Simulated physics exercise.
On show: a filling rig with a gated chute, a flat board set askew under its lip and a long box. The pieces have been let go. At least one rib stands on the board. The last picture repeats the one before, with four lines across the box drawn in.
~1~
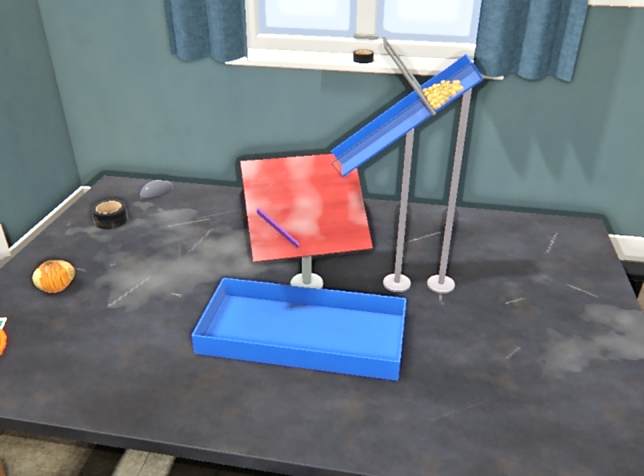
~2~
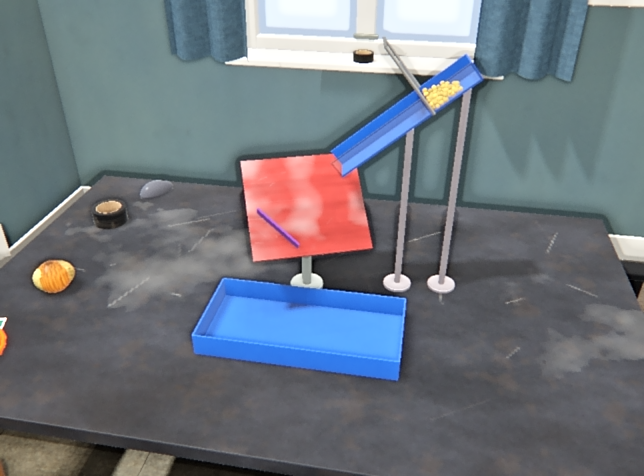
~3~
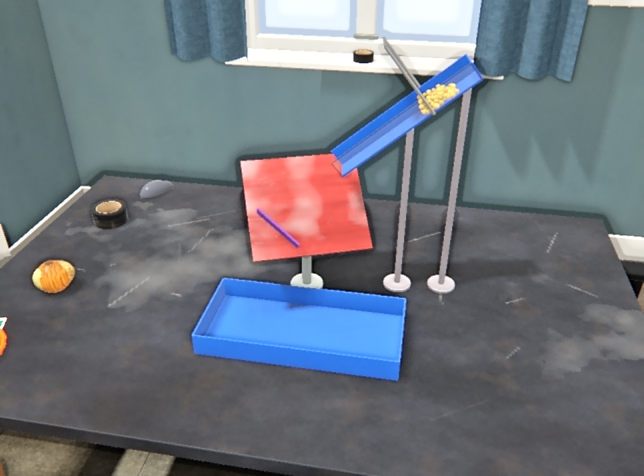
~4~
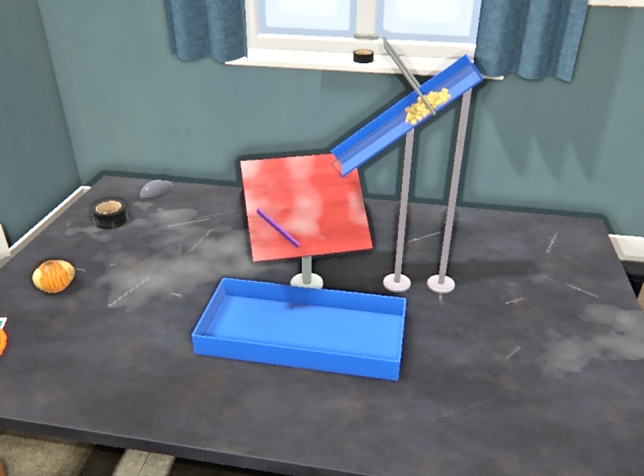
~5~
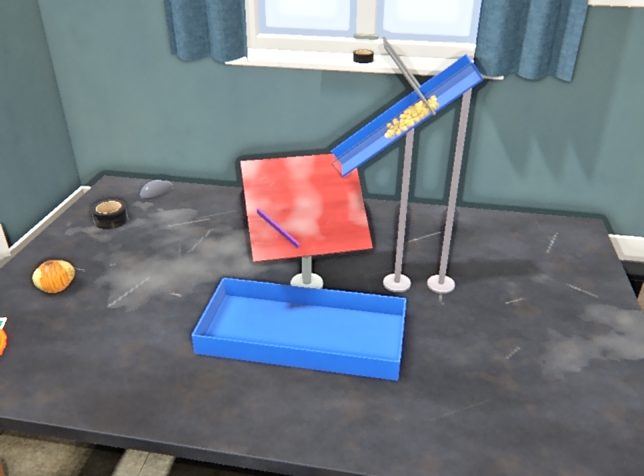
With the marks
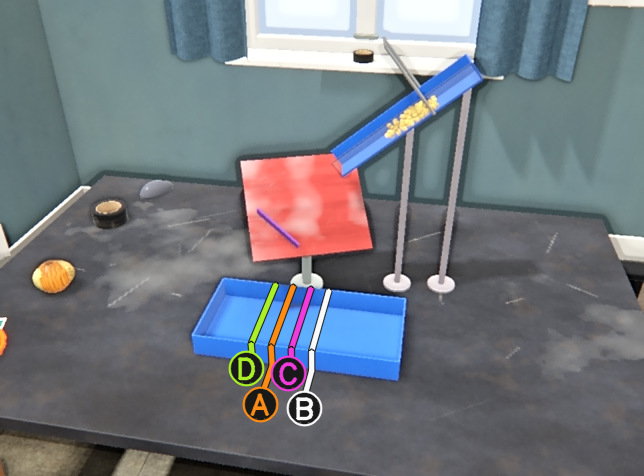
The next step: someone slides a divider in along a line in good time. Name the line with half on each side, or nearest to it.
B works best here.
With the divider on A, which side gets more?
Right.
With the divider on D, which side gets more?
Right.
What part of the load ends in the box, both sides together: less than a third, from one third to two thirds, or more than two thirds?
More than two thirds.
On the marked copy, line A crosses the front rim at (271, 345); line B crosses the front rim at (311, 350); line C crosses the front rim at (291, 348); line D crosses the front rim at (251, 343).
For line A, of what is caught, just a few on the left of the divider, almost all on the right.
For line B, of what is caught, roughly a third on the left of the divider, roughly two thirds on the right.
For line C, of what is caught, just a few on the left of the divider, almost all on the right.
For line D, of what is caught, just a few on the left of the divider, almost all on the right.
